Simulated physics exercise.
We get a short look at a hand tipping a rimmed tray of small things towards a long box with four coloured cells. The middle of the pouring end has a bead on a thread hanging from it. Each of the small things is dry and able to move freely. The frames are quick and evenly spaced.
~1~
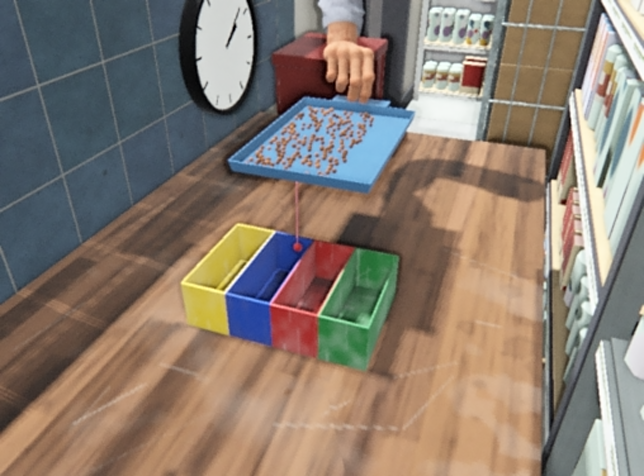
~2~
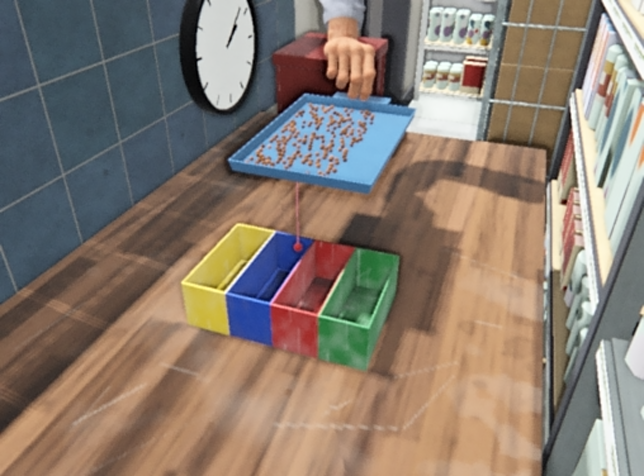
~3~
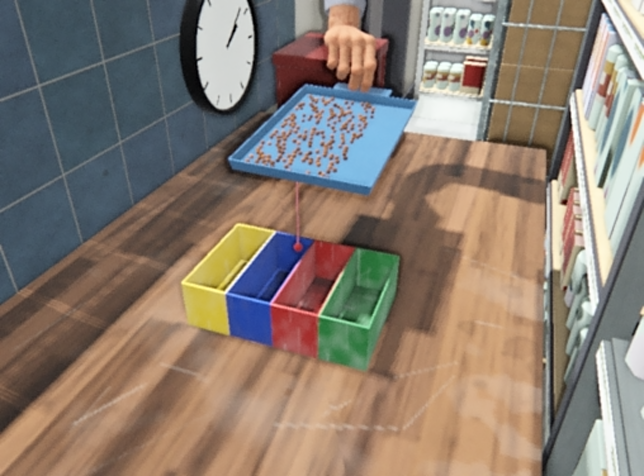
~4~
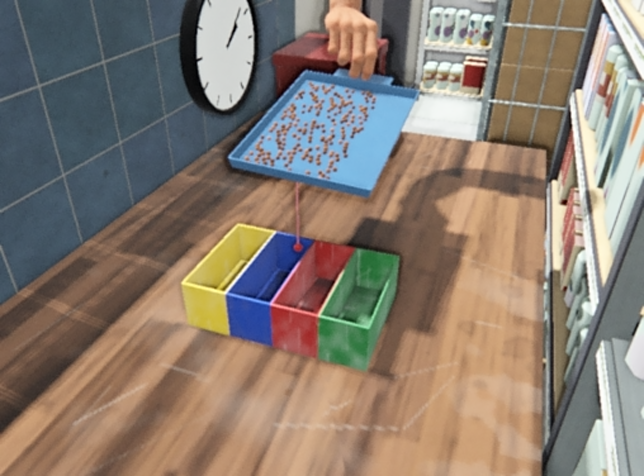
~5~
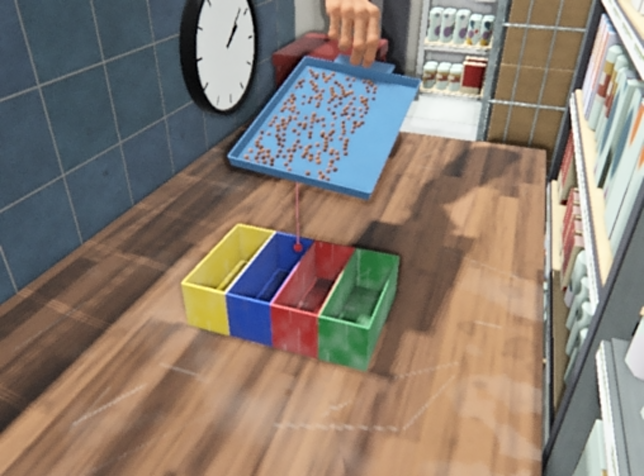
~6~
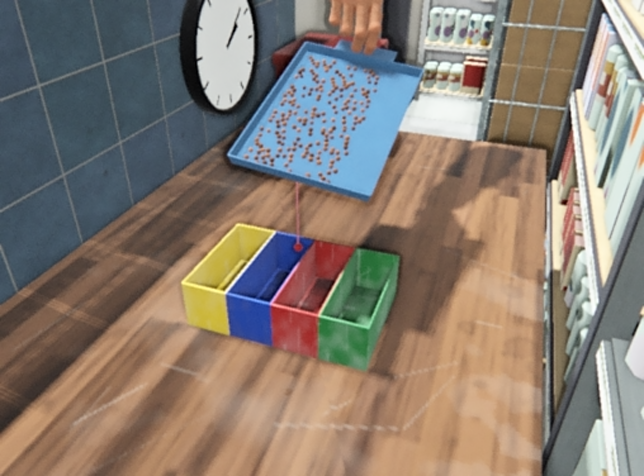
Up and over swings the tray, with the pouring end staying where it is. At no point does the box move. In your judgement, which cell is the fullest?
In my judgement the green cell is fullest.
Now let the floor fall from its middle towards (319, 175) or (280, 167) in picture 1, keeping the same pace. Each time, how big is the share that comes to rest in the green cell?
First heading roughly 20 %, second roughly 0 %.
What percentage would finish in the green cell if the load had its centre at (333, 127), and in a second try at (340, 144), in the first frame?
Near 80 % and 80 %.
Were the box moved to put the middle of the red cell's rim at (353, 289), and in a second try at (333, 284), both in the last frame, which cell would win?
That red cell, and then red.
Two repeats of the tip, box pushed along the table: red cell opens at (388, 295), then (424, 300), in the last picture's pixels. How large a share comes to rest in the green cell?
Roughly 0% on the first try and 0% on the second.
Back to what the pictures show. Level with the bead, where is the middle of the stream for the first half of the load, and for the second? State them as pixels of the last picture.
I'd place the first part at (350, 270) and the rest at (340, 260).
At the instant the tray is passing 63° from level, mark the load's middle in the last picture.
In the last view, the load is centred near (343, 192).
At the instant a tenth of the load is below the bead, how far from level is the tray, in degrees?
About 65°.
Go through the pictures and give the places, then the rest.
Corners of the pouring end (232, 160) and (369, 182), level; middle of the load (317, 139), cereal balls; bead on its thread (298, 247); yellow cell (205, 305); blue cell (249, 316); red cell (294, 327); green cell (343, 339), in the first frame.
Corners of the pouring end (232, 159) and (369, 183), level; middle of the load (317, 138), in the second frame.
Corners of the pouring end (232, 158) and (369, 185), tipped barely, lowest at the right corner; middle of the load (317, 133), in the third frame.
Corners of the pouring end (232, 157) and (369, 188), tipped a little, lowest at the right corner; middle of the load (318, 127), in the fourth frame.
Corners of the pouring end (231, 155) and (369, 191), tipped a little, lowest at the right corner; middle of the load (318, 121), in the fifth frame.
Corners of the pouring end (231, 154) and (369, 193), tipped clearly, lowest at the right corner; middle of the load (318, 116), about a tenth on the move; yellow cell (206, 305); blue cell (249, 316); red cell (295, 327); green cell (343, 339), in the sixth frame.
Just after the last frame, tray tipped steeply; the larger part on the tray; about a tenth in the green cell; just a few in the red cell; roughly a quarter falling or outside the box.
A moment on, tray tipped past a quarter turn; roughly half on the tray; roughly a third in the green cell; about a tenth in the red cell; just a few falling or outside the box.
Further on, tray tipped past a quarter turn; roughly two thirds in the green cell; roughly a third in the red cell; just a few in the blue cell; just a few falling or outside the box.
When it is over, tray tipped past a quarter turn; roughly two thirds in the green cell; roughly a third in the red cell; just a few in the blue cell; not one in the yellow cell; just a few outside the box.
